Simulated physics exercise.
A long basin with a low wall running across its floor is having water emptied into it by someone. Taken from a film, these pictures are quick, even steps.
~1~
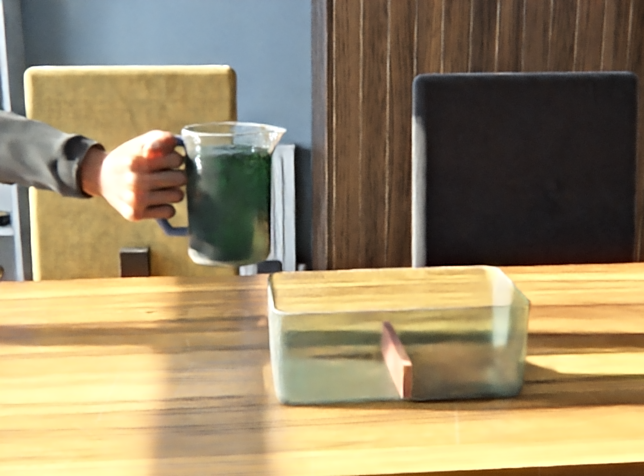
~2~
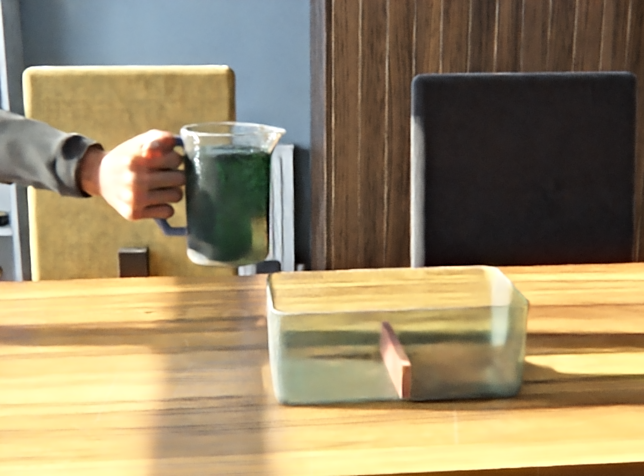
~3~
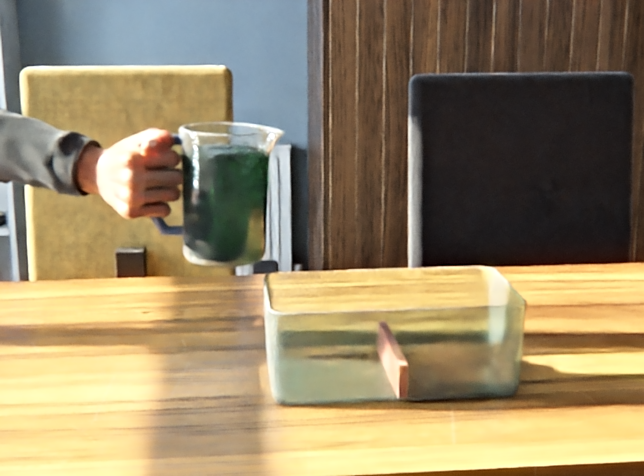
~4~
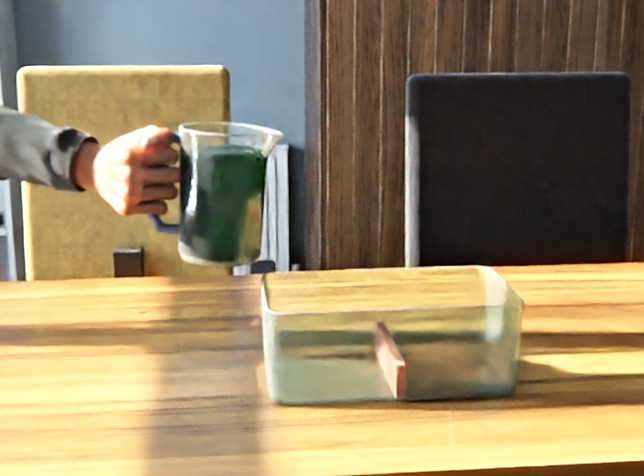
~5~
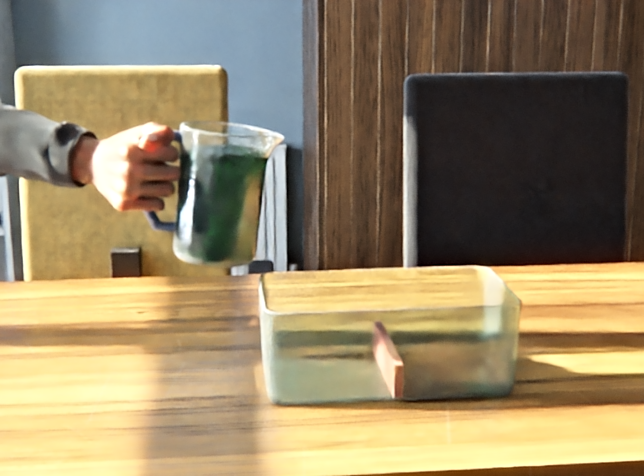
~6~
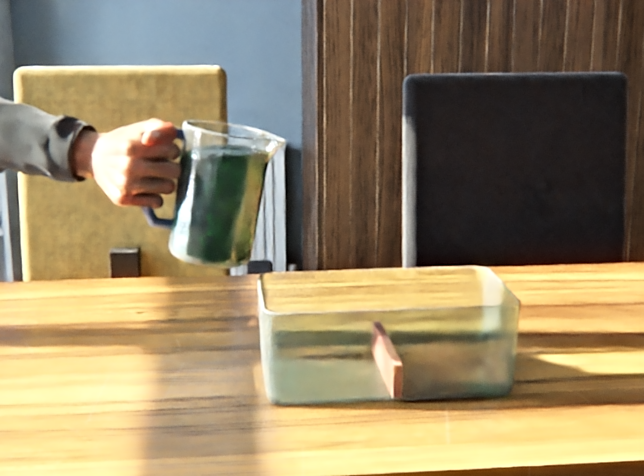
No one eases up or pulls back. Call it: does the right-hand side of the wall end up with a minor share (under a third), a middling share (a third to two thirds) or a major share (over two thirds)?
The right side gets a minor share.
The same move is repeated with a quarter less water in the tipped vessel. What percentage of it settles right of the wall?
Some 5 parts in a hundred, give or take.
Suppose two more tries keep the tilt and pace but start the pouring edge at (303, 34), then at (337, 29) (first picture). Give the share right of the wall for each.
Estimate, first then second: 65 per cent and 90 per cent.
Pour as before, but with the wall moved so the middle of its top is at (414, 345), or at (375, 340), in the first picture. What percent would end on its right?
Roughly 5 per cent first and roughly 15 per cent second.
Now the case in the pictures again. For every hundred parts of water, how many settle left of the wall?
That works out near 90 in every hundred.
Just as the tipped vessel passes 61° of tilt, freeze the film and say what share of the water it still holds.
It still holds around 90 per cent there.
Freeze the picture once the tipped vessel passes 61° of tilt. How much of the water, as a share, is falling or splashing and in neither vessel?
I'd reckon some 10 per cent.
A moment on, the tilt is 61° and 91 per cent is still to pour, 1 is left of the wall and 0 right of it.
Next, the tilt is 94° and 50 per cent is still to pour, 34 is left of the wall and 0 right of it.
Then the tilt is 100° and 10 per cent is still to pour, 79 is left of the wall and 3 right of it.
Later the tilt is 100° and 1 per cent is still to pour, 90 is left of the wall and 6 right of it.
Finally, 92 per cent lies left of the wall, 6 right of it and 3 outside.
